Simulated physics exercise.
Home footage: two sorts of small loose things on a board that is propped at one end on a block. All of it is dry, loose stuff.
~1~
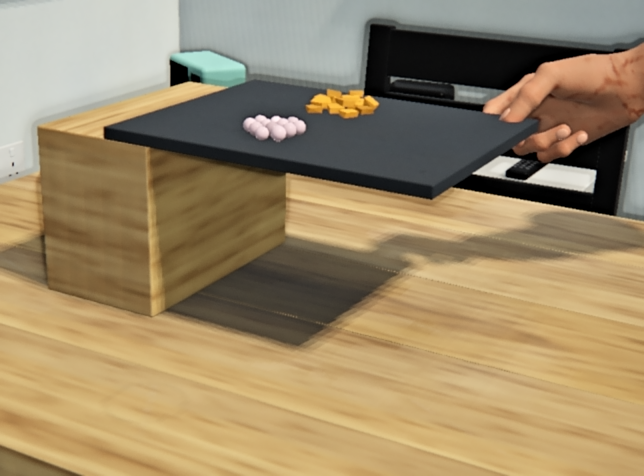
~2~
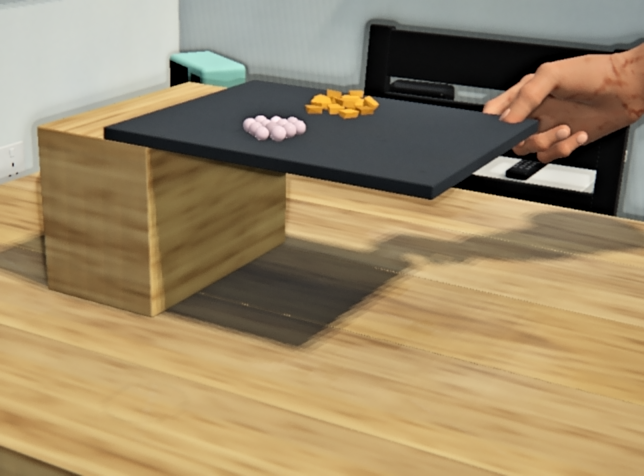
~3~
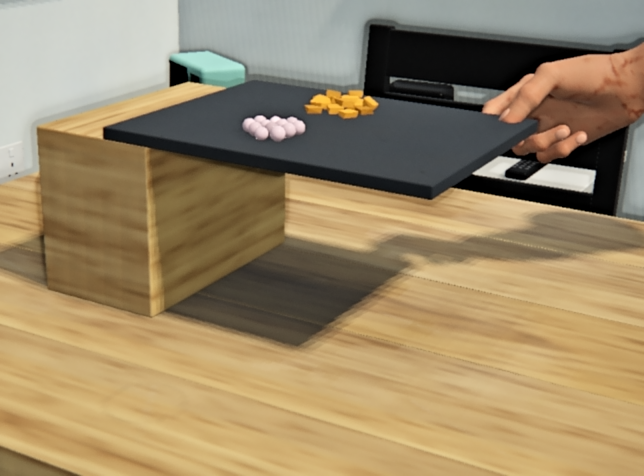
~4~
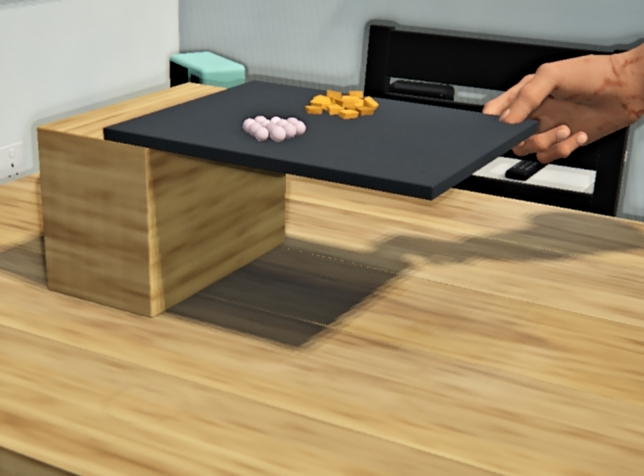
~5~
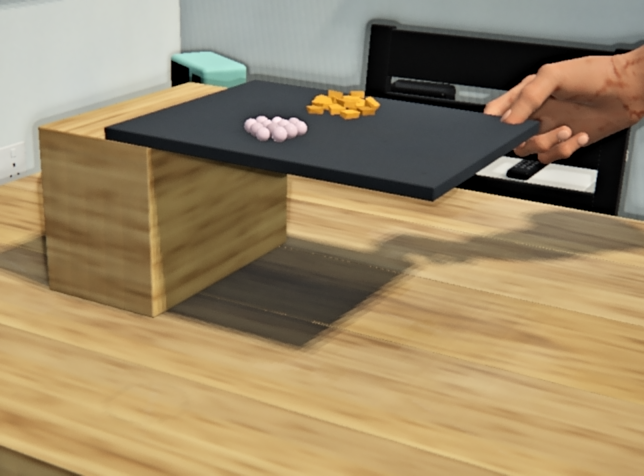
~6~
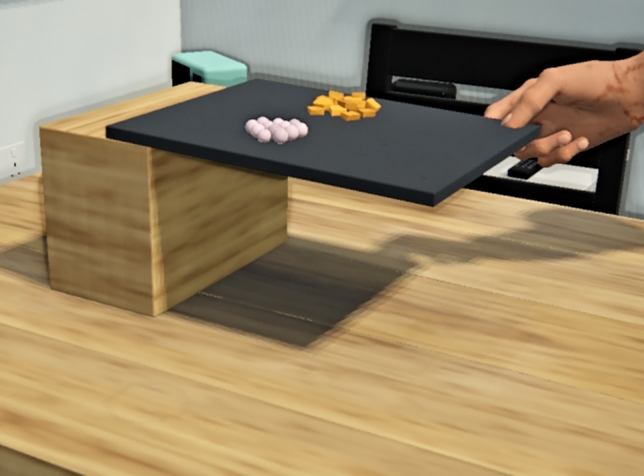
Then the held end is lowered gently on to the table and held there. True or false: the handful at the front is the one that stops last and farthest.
True.
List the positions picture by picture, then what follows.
Held end of the board (426, 188), level; block (172, 189), tall, over half the board's length; near handful (272, 129), a few sugar pearls; far handful (355, 106), a few small crackers, in the first frame.
Held end of the board (426, 188), level; far handful (355, 106), in the second frame.
Held end of the board (426, 188), level; near handful (272, 129), in the third frame.
Held end of the board (426, 189), level; far handful (355, 107), in the fourth frame.
Held end of the board (427, 190), level; near handful (273, 130), in the fifth frame.
Held end of the board (428, 195), down by 1°; block (174, 189); near handful (274, 132), not moving; far handful (357, 108), not moving, in the sixth frame.
Then, 0.49 s later than the last frame, board sloping at 16°; near handful every one still on the board; far handful every one still on the board.
Then, 1.01 s later than the last frame, board sloping at 32°; near handful mostly up to a board's length out; far handful every one still on the board.
Then, 1.63 s later than the last frame, board resting at 37°; near handful mostly one to two board lengths out; far handful mostly at the foot of the board.
When it is over, board resting at 37°; near handful mostly more than two board lengths out, roughly half gone off the table; far handful mostly at the foot of the board; the near handful has gone farther.
